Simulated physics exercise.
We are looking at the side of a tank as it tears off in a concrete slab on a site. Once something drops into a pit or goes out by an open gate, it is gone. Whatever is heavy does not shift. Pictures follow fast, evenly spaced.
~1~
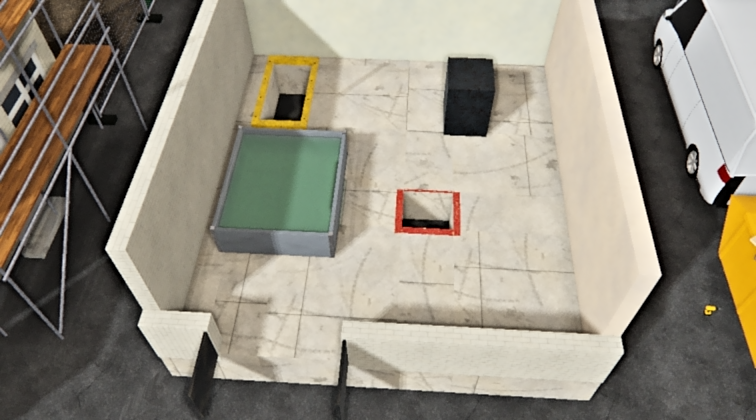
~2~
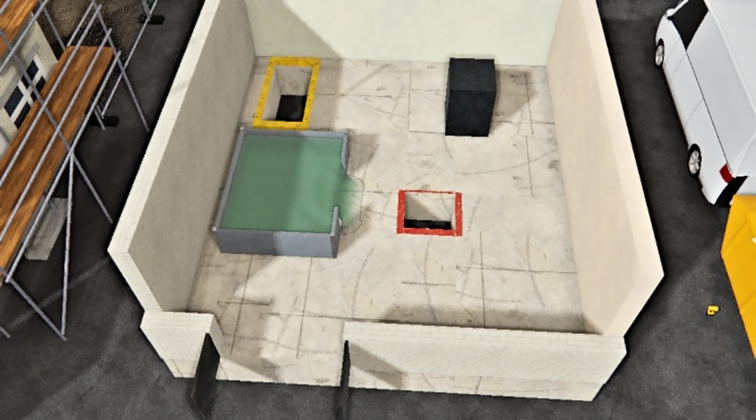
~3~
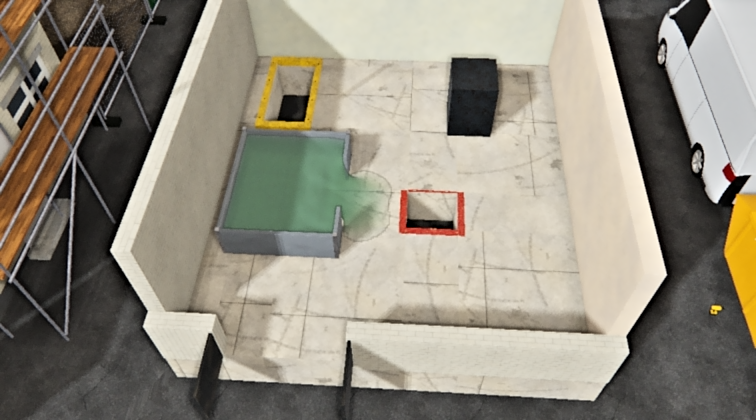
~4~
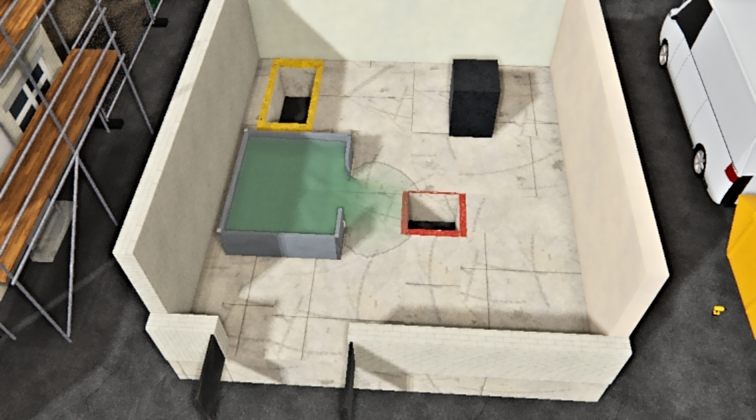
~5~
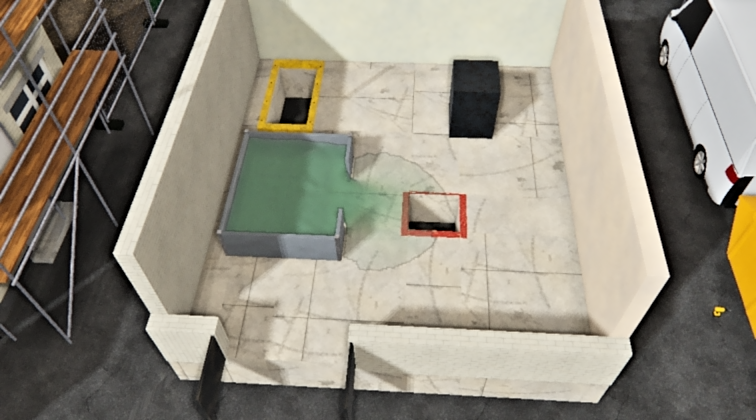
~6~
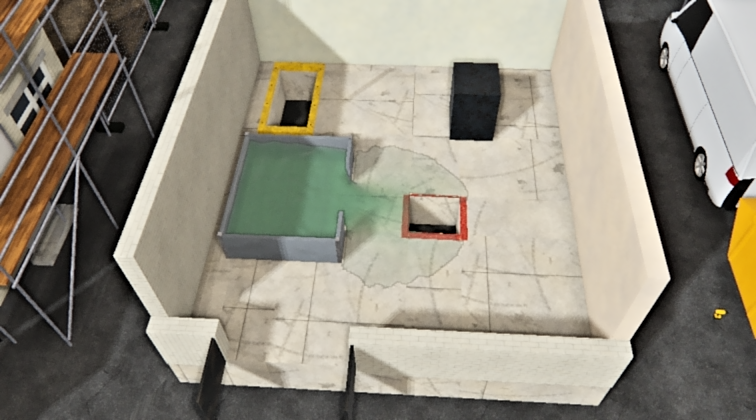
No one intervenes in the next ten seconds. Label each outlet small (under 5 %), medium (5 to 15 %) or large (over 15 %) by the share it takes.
Labels: Gate: Small, red pit: Large, yellow pit: Small.
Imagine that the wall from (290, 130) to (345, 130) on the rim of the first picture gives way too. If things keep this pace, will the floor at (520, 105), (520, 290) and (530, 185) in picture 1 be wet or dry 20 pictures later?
Spot by spot: Soaked through, then unaffected, then unaffected.
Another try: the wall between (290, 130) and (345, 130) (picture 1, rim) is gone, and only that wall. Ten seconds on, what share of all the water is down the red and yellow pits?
The red pit takes 6 per cent and the yellow pit 6 per cent.
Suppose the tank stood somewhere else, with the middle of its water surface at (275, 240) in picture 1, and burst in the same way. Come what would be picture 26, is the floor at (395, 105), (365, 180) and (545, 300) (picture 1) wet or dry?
Spot 1 unwetted, spot 2 unwetted, and spot 3 wetted.
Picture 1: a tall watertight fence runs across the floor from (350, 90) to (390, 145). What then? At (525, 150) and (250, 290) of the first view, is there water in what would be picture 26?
Going one by one, you'd find the first inundated and then the other left untouched.
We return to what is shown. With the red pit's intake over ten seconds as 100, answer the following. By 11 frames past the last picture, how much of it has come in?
Near 40 in a hundred.
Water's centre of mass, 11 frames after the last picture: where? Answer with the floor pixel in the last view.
I'd place it roughly at (331, 209).
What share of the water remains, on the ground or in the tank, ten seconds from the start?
My figure is close to 56 percent.
A moment on, water covers 20 % of the floor; the gate 0 %, the red pit 10 %, the yellow pit 0 %.
Next, water covers 35 % of the floor; the gate 0 %, the red pit 17 %, the yellow pit 0 %.
Then, water covers 40 % of the floor; the gate 0 %, the red pit 25 %, the yellow pit 0 %.
Later, water covers 50 % of the floor; the gate 0 %, the red pit 34 %, the yellow pit 0 %.
In the end, water covers 80 % of the floor; the gate 1 %, the red pit 44 %, the yellow pit 0 %.
